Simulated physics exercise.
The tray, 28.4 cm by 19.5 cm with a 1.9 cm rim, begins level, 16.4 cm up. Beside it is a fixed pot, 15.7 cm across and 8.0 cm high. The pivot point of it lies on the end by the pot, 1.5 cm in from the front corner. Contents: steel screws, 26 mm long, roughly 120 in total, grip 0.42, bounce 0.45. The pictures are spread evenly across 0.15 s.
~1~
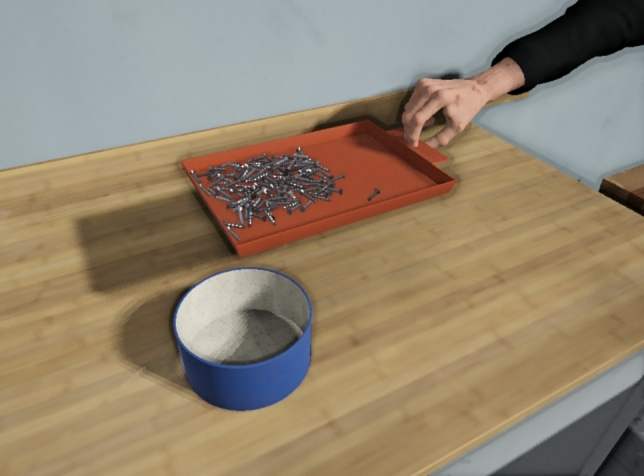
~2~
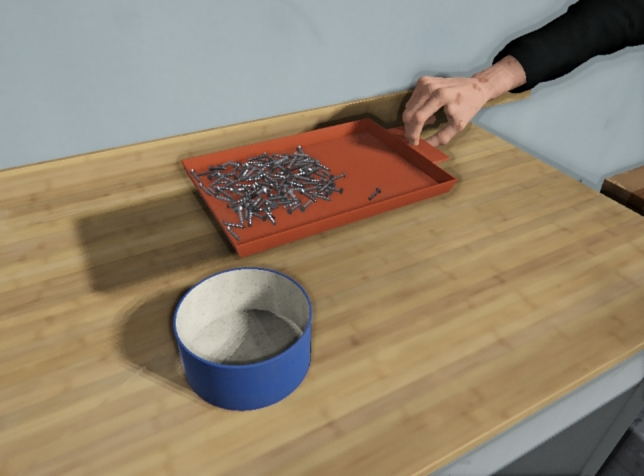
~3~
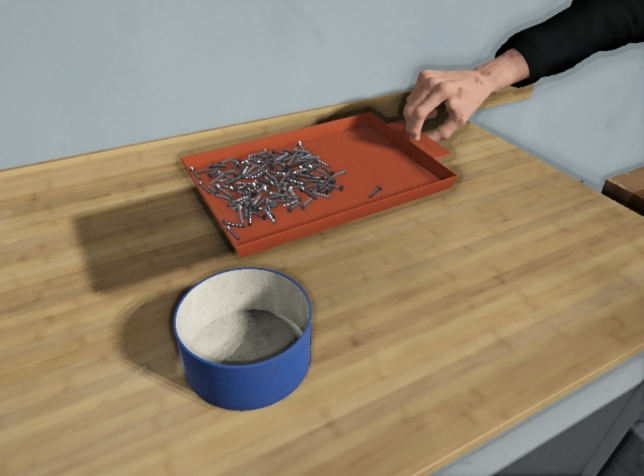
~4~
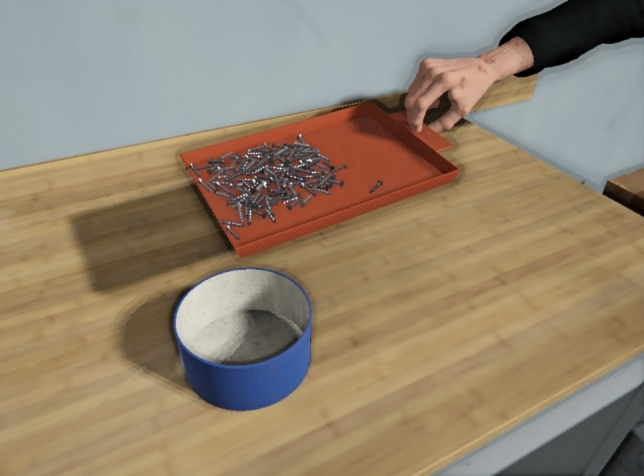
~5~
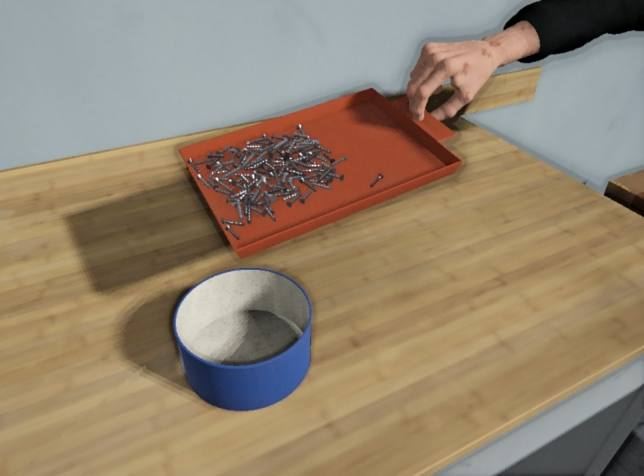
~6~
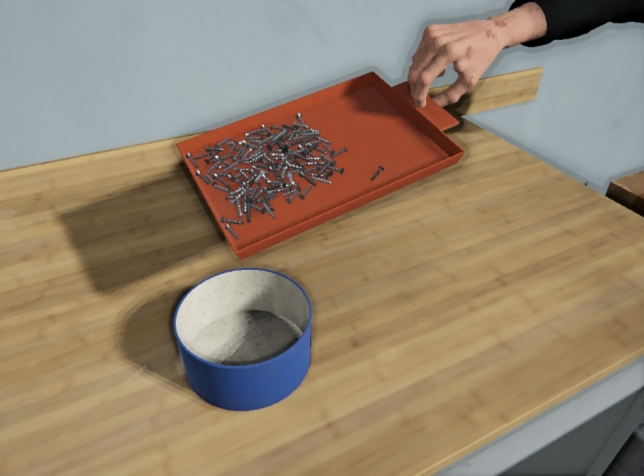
Red tray of steel screws tilting gradually as a hand raises its right end, screws staying bunched at left behind a blue pot.
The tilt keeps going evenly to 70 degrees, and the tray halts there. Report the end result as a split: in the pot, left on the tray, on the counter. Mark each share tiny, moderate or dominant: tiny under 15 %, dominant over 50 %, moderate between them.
Pot: Dominant, left on the tray: Tiny, counter: Moderate.
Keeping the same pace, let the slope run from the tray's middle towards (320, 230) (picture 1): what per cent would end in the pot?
That comes to around 60 per cent.
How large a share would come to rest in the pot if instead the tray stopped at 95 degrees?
Estimated share: About 65 %.
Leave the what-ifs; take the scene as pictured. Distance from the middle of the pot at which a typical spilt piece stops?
Close to 18 cm, give or take.
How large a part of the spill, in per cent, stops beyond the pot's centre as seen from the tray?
About 90 percent of the spill.
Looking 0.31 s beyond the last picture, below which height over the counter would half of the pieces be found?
Median height: Approx. 22 cm.
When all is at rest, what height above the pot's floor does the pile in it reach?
Height: Approx. 2.0 cm.
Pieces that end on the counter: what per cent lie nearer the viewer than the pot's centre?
Roughly 100 percent of the spill.
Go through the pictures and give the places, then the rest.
Tray tilt 0 degrees, front corners at (240, 243) and (451, 180); middle of the pieces at (270, 180); pot at (244, 312), in the first picture.
Tray tilt 1 degrees, front corners at (240, 243) and (452, 179); middle of the pieces at (270, 179), in the second picture.
Tray tilt 2 degrees, front corners at (239, 244) and (453, 175); middle of the pieces at (270, 176), in the third picture.
Tray tilt 5 degrees, front corners at (239, 245) and (454, 169), lowest corner left front; middle of the pieces at (270, 172), in the fourth picture.
Tray tilt 10 degrees, front corners at (238, 246) and (457, 160), lowest corner left front; middle of the pieces at (270, 166), in the fifth picture.
Tray tilt 14 degrees, front corners at (238, 248) and (459, 151), lowest corner left front; middle of the pieces at (269, 160); pot at (244, 312), in the sixth picture.
Then, 0.19 s after the last picture, tilt 44 degrees; the tray holds 100 %, the pot 0 %.
Then, 0.31 s after the last picture, tilt 63 degrees; the tray holds 100 %, the pot 0 %.
Then, 0.57 s after the last picture, tilt 70 degrees; the tray holds 20 %, the pot 40 %.
In the end, pot 65 %, tray 5 %, counter 30 %.
